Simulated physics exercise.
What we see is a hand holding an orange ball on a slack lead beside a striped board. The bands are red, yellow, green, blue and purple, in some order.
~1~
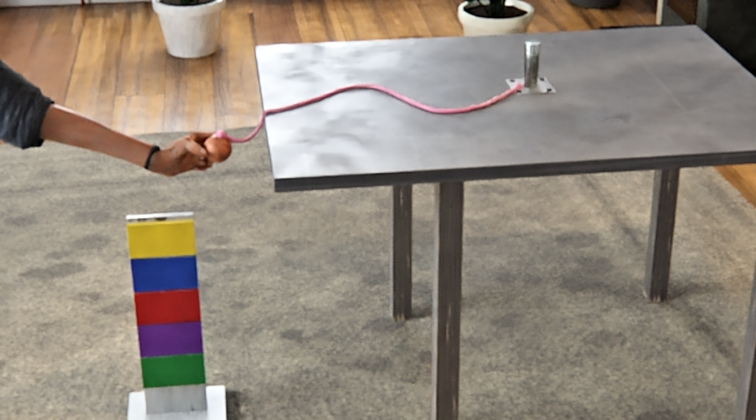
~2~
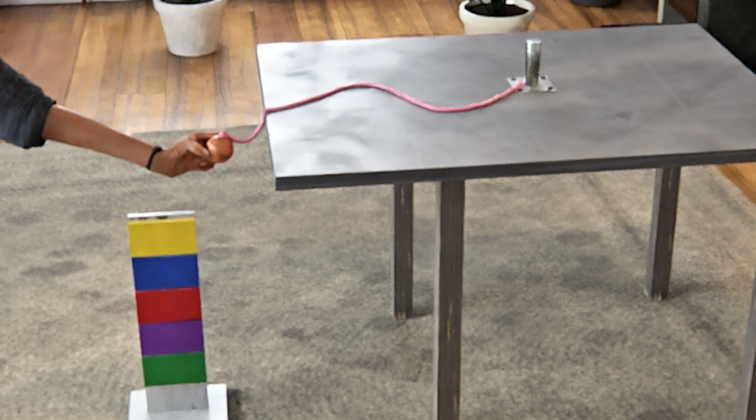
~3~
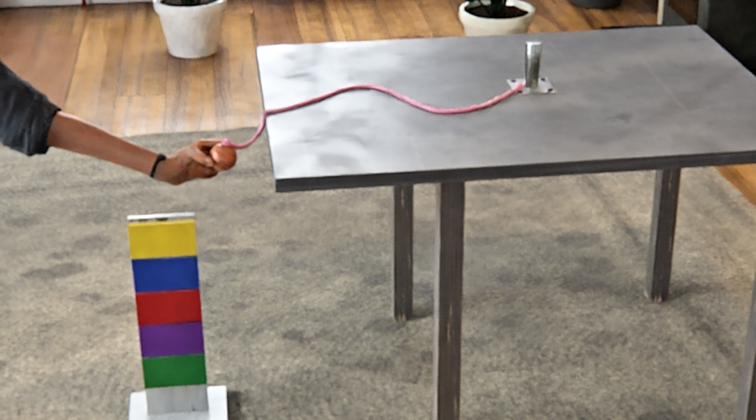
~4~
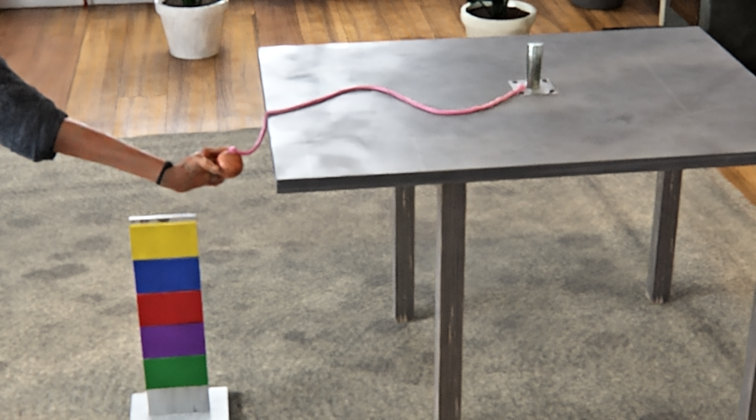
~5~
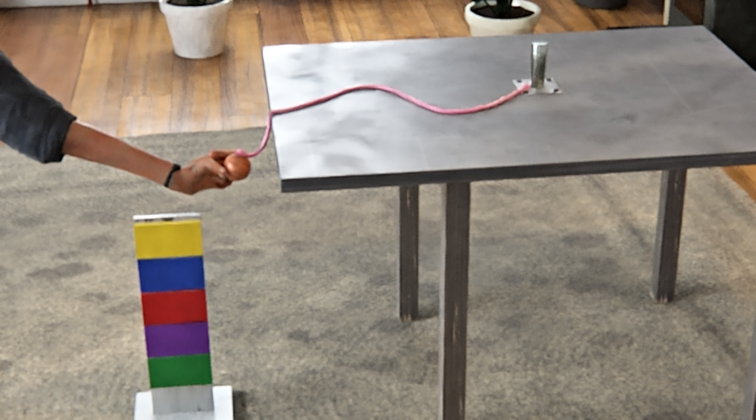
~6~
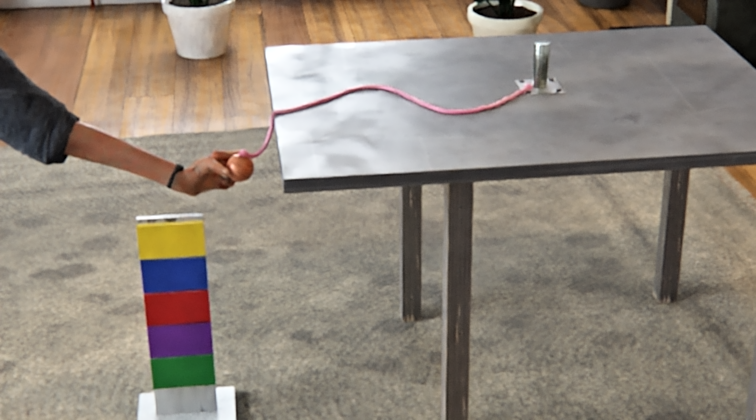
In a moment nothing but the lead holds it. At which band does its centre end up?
Its centre hangs level with the blue band.
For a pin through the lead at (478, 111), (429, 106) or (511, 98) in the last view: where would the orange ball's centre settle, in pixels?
The places are (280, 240), (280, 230) and (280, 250).
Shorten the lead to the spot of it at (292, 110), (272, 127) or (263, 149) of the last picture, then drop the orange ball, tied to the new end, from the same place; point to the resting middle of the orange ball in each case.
About (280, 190), (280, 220) and (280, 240).
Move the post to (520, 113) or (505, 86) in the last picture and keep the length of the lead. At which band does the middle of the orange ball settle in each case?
It would be red; red.
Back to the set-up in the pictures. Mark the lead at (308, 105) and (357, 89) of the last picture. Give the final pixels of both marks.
Near (274, 158) and (295, 111).
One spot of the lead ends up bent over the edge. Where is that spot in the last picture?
That spot is around (339, 94).
A little later, ball near (280, 251); level with blue.
Next, ball near (274, 263); level with blue.
When it is over, ball near (278, 263); level with blue. Its middle rests at the blue band.
